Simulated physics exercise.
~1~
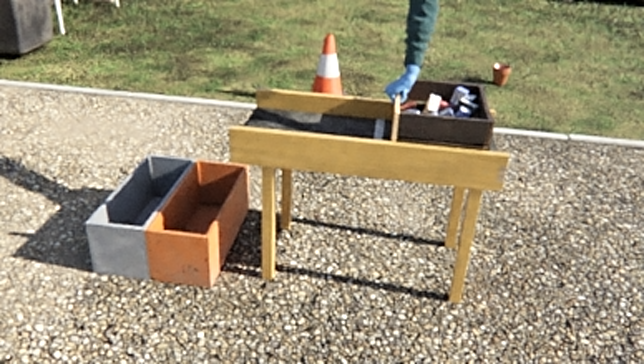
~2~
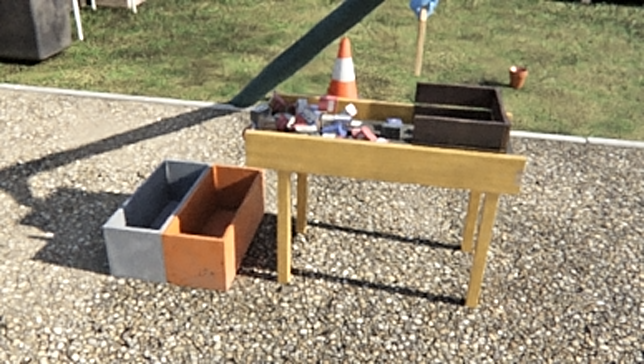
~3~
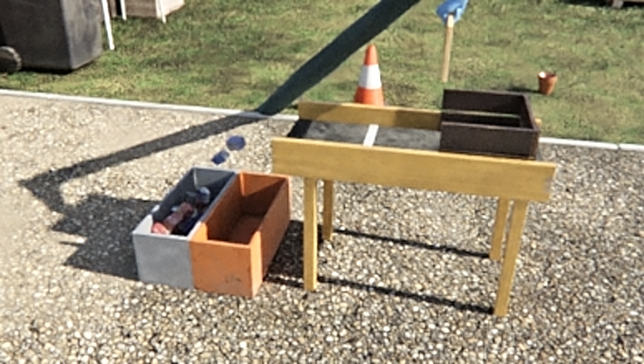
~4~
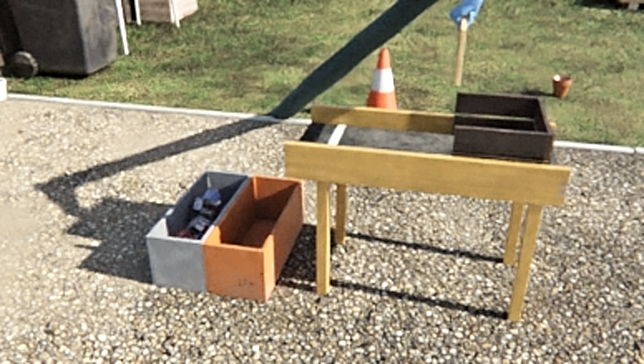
On a gravel path beside grass, a blue-gloved hand lifted the gate on a yellow table, and small cartons from a dark wooden box rode left along the belt, flew off its end and landed in the grey tub, leaving the orange one empty.
